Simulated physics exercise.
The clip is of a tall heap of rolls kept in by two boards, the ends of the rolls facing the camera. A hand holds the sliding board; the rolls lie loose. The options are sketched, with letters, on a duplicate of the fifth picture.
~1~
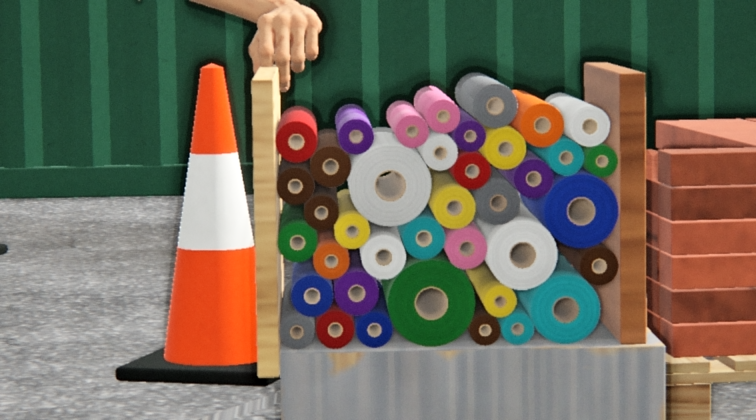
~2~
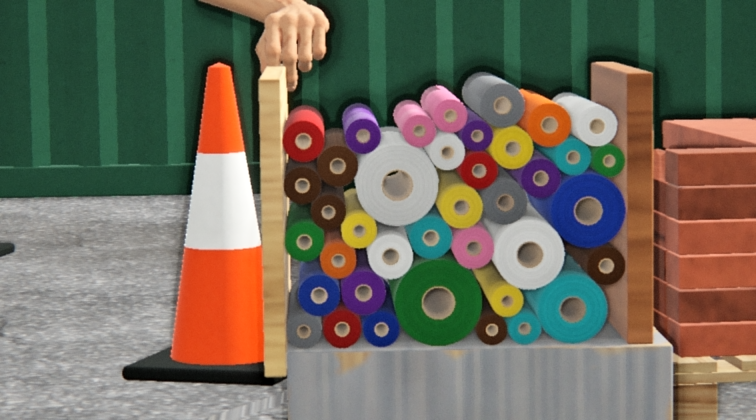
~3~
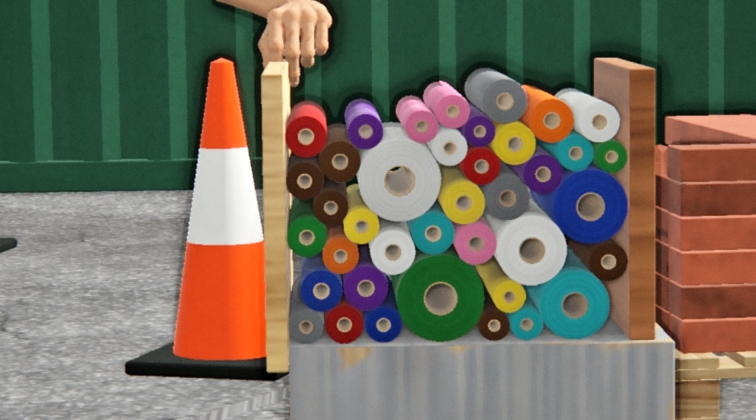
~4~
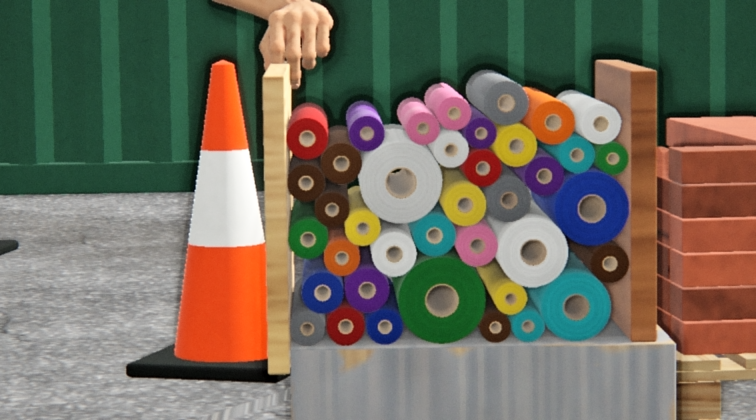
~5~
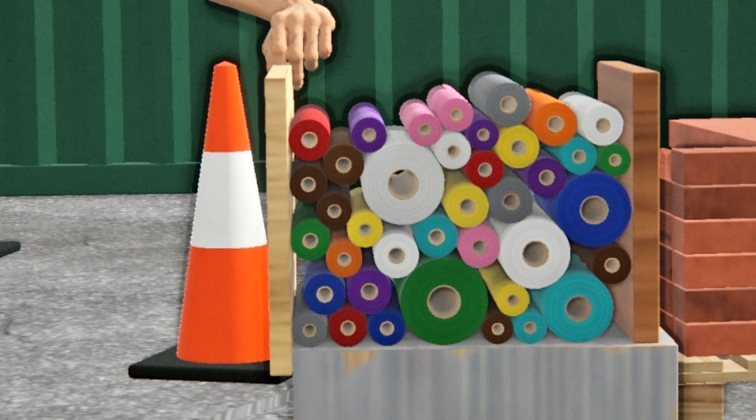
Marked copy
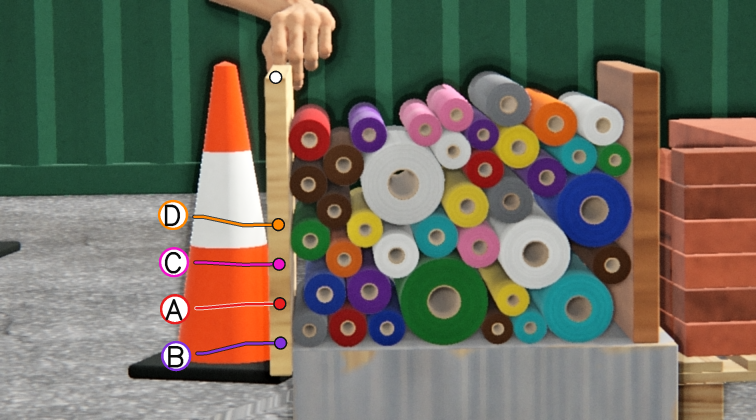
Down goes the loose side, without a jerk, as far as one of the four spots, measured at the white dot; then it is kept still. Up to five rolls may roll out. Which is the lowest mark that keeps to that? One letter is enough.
Stop at C.
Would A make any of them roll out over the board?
At A: Yes.
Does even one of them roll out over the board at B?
Yes, at B.
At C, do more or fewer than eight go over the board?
It loses fewer than eight.
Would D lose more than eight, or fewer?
It loses fewer than eight.
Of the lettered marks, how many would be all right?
The number is two.
On the marked copy, A at (280, 304); B at (281, 343); C at (279, 265); D at (279, 224); the white dot at (276, 77).
With C. Early on, top of the board (288, 159).
Further on, top of the board (290, 252).
At the end, top of the board (290, 262), two out over the board.
As for the rest, A more than five out over the board; B more than five out over the board; D one out over the board.
